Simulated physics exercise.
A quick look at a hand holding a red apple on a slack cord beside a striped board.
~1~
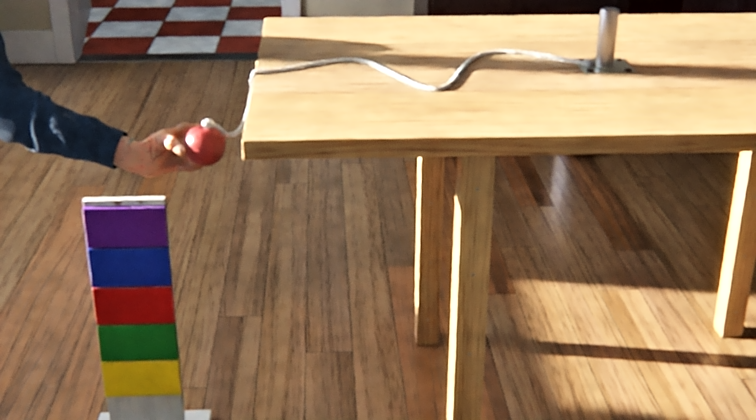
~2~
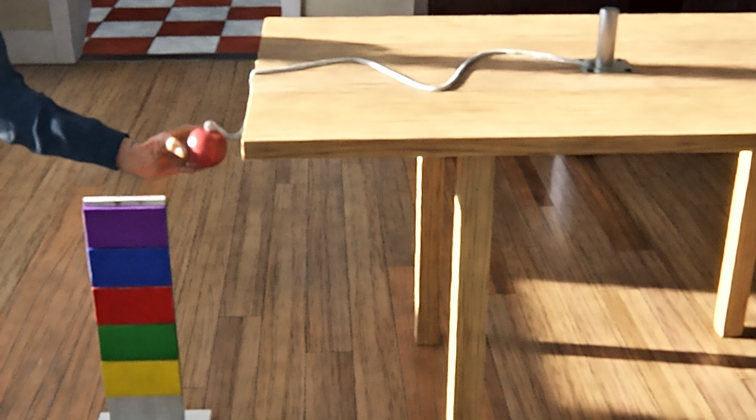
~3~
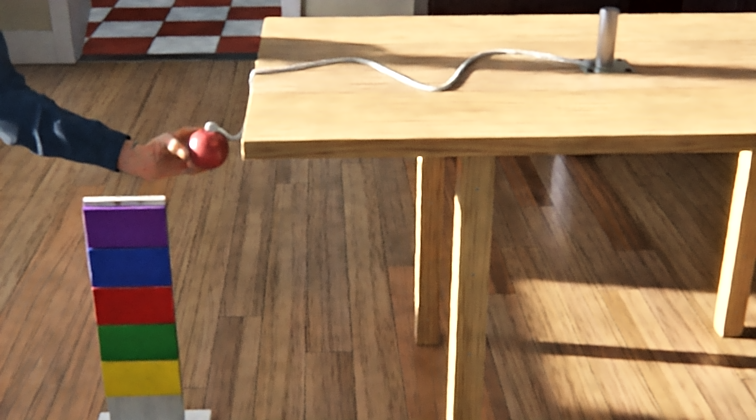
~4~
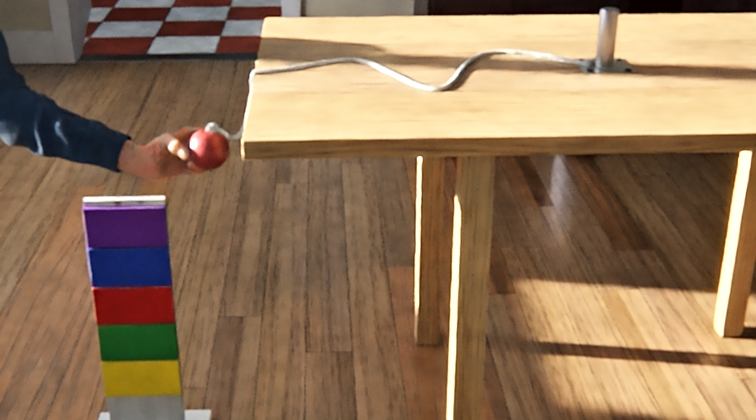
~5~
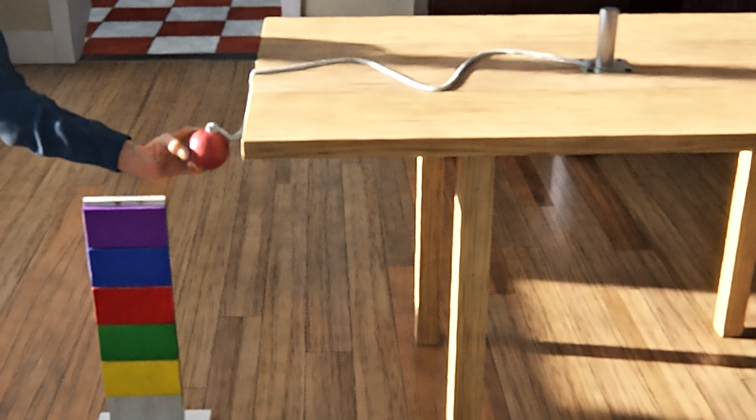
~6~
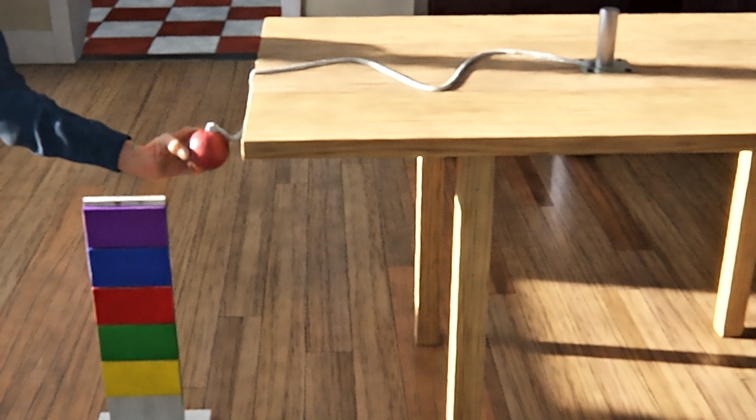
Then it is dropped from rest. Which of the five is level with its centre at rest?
The cord holds its middle at green.
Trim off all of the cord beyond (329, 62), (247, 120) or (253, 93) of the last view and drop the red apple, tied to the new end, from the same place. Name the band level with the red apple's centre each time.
Try by try: No band; red; blue.
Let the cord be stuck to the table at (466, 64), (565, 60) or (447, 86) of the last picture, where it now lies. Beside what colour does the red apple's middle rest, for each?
One after the other, red; green; blue.
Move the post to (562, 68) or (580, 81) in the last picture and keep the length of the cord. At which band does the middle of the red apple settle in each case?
Try by try: Yellow; yellow.
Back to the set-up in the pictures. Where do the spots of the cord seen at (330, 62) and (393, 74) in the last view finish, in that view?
About (257, 154), and the other about (263, 74).
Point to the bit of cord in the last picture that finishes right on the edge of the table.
The one at (388, 72).
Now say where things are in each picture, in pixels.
In the first frame, red apple (205, 145); purple (126, 228); blue (130, 268); red (134, 306); green (138, 344); yellow (141, 379).
In the second frame, red apple (207, 147); cord through (541, 56) (468, 62) (428, 89) (369, 63) (272, 72).
In the third frame, red apple (208, 149).
In the fourth frame, red apple (209, 149); cord through (541, 56) (468, 62) (428, 89) (369, 63) (272, 72).
In the fifth frame, red apple (209, 149).
In the sixth frame, red apple (209, 149); cord through (541, 56) (468, 62) (428, 89) (369, 63) (272, 72).
Soon after, apple near (251, 308); level with red.
After that, apple near (284, 327); level with green.
In the end, apple near (267, 331); level with green. At green.
